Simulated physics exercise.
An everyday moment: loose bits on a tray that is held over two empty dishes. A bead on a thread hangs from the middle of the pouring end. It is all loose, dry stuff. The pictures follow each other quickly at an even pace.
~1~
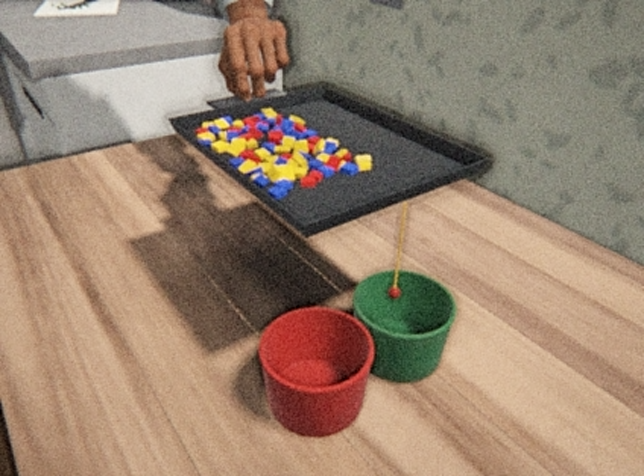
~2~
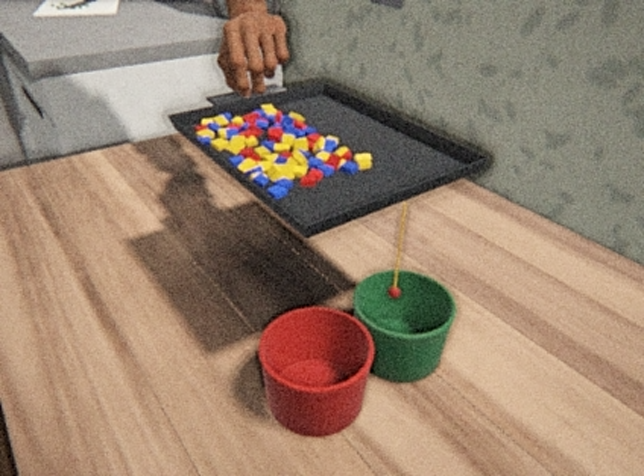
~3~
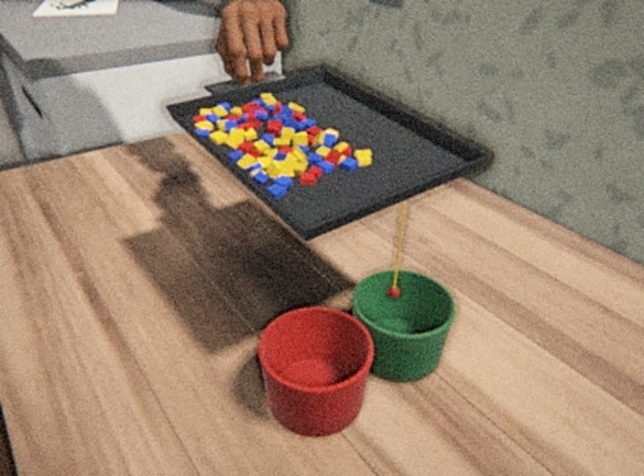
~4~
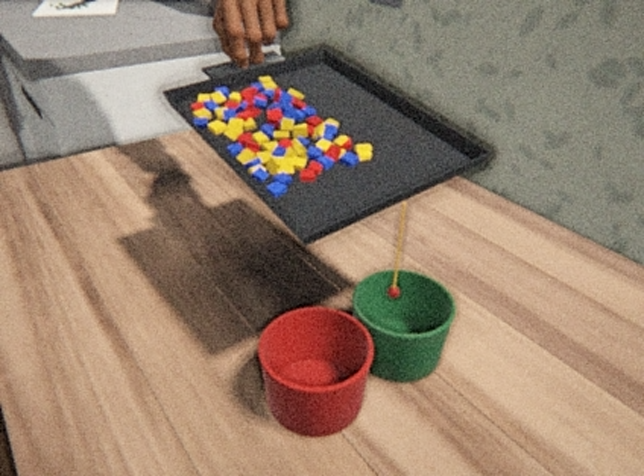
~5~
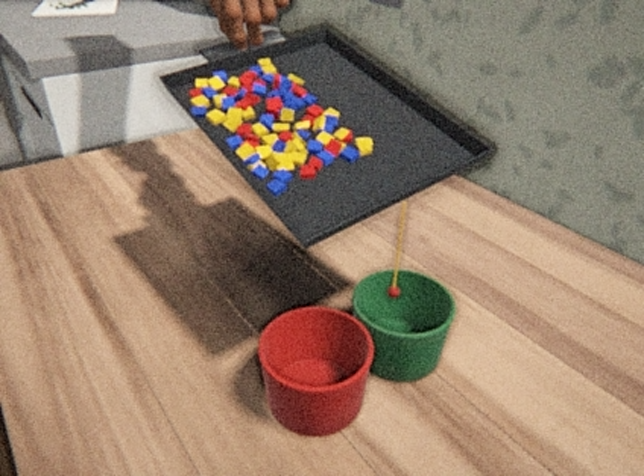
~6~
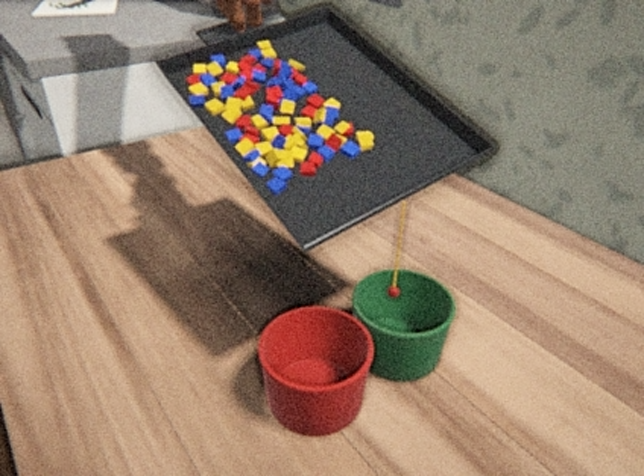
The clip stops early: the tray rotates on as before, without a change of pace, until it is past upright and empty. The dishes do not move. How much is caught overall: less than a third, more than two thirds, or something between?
The two hold more than two thirds of the load.
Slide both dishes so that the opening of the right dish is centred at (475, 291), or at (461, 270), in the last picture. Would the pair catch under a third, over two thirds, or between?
One: Below one third. Two: Below one third.
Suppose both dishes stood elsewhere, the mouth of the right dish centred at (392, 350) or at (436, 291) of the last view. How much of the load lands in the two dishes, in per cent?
About 50 and 60 per cent.
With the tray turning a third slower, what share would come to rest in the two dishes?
Roughly 90 in a hundred.
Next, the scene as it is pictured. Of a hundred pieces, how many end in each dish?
Left dish near 90 in a hundred; right dish near 0.
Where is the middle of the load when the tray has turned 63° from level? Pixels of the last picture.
Around (319, 228).
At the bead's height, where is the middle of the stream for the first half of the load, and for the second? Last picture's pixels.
Early half (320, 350), late half (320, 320).
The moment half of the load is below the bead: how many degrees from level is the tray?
Around 80° of tilt.
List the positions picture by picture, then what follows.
Corners of the pouring end at (306, 220) and (481, 158), level; middle of the load at (275, 141), mosaic tiles; left dish at (349, 403); right dish at (436, 350); bead on its thread at (394, 293), in the first frame.
Corners of the pouring end at (306, 221) and (482, 157), level; middle of the load at (275, 139), in the second frame.
Corners of the pouring end at (306, 225) and (482, 155), tipped barely, lowest at the left corner; middle of the load at (274, 132), in the third frame.
Corners of the pouring end at (306, 231) and (483, 152), tipped a little, lowest at the left corner; middle of the load at (273, 123), in the fourth frame.
Corners of the pouring end at (306, 236) and (485, 148), tipped clearly, lowest at the left corner; middle of the load at (273, 113), in the fifth frame.
Corners of the pouring end at (306, 240) and (487, 145), tipped clearly, lowest at the left corner; middle of the load at (273, 103); left dish at (348, 402); right dish at (436, 349), in the sixth frame.
Soon, tray tipped steeply; most on the tray; a stray few in the left dish; about a quarter in the air.
A while on, tray tipped right over; a small part on the tray; about two thirds in the left dish; a small part outside both; a small part in the air.
Towards the end, tray tipped past a quarter turn; most in the left dish; a small part outside both.
Finally, tray tipped past a quarter turn; most in the left dish; none in the right dish; a small part outside both.
